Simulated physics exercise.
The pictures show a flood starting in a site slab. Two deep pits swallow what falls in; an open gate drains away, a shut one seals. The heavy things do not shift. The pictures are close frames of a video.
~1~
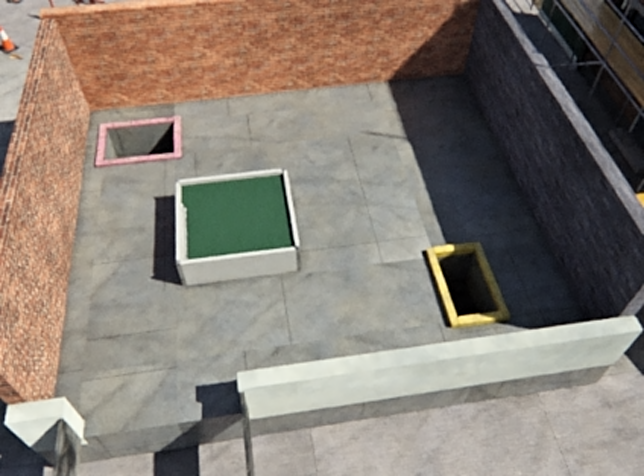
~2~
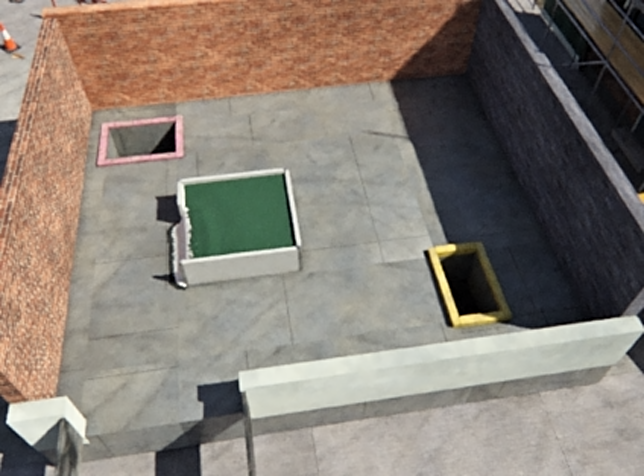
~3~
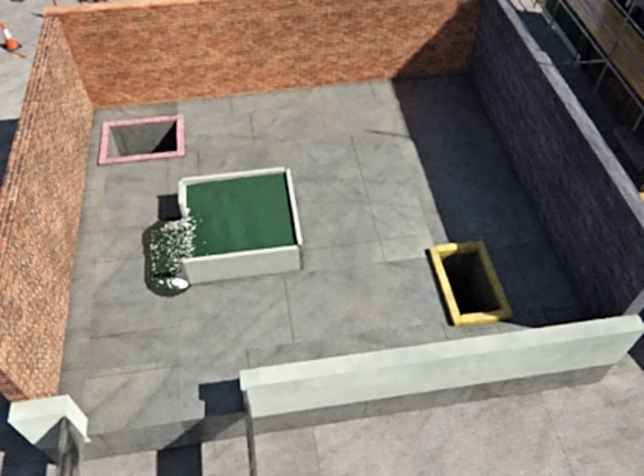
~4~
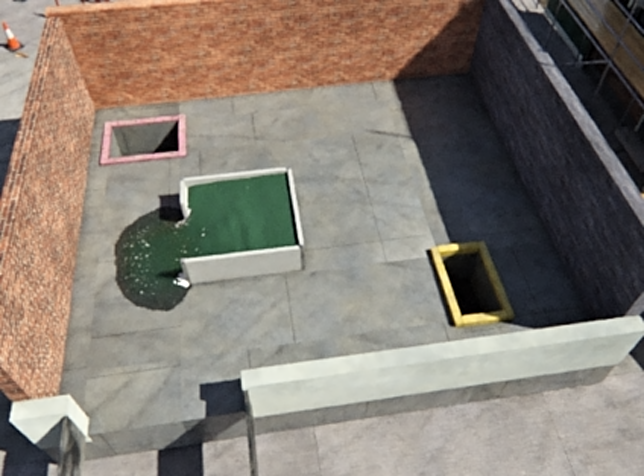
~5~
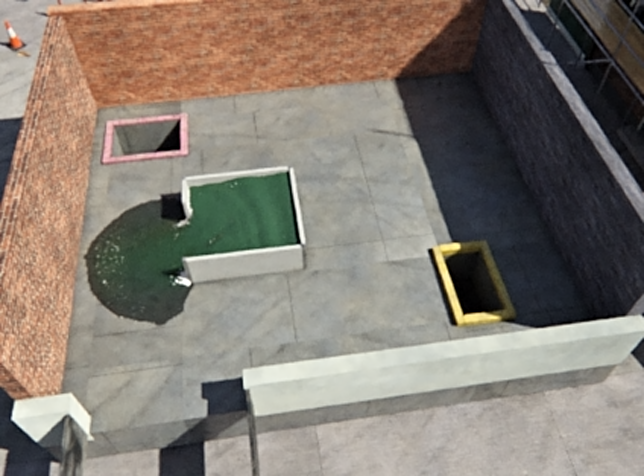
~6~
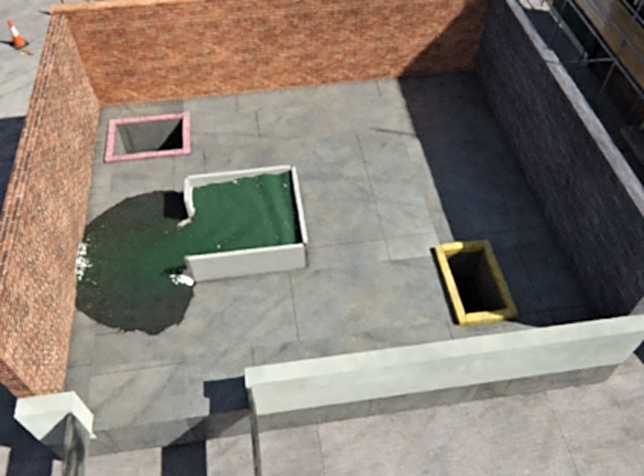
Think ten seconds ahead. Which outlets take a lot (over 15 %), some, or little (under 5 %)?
One by one: The gate takes over 15 %; the pink pit takes from 5 to 15 %; the yellow pit takes under 5 %.
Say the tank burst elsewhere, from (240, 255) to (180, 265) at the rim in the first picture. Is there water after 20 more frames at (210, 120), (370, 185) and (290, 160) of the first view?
In turn: Not flooded, dry, clear.
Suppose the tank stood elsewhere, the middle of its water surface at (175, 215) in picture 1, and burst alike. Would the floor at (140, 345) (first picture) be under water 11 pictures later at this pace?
Answer: Flooded.
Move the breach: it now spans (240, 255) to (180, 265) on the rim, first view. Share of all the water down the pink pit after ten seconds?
In per cent: Pink 0.
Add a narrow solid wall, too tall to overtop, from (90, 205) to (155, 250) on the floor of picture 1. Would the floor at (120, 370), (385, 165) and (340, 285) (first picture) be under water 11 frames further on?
One after the other: Under water, no water, clear.
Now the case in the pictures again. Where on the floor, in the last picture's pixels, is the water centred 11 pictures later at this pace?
Close to (174, 255).
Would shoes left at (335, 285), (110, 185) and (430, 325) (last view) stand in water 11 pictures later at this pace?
One after the other: Dry, covered, free of water.
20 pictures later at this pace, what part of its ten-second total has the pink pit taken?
Roughly 55 per cent.
A moment on, water covers 10 % of the floor; the gate 0 %, the pink pit 0 %, the yellow pit 0 %.
Next, water covers 15 % of the floor; the gate 0 %, the pink pit 0 %, the yellow pit 0 %.
Then, water covers 25 % of the floor; the gate 8 %, the pink pit 4 %, the yellow pit 0 %.
Later, water covers 35 % of the floor; the gate 22 %, the pink pit 7 %, the yellow pit 0 %.
In the end, water covers 50 % of the floor; the gate 35 %, the pink pit 7 %, the yellow pit 0 %.
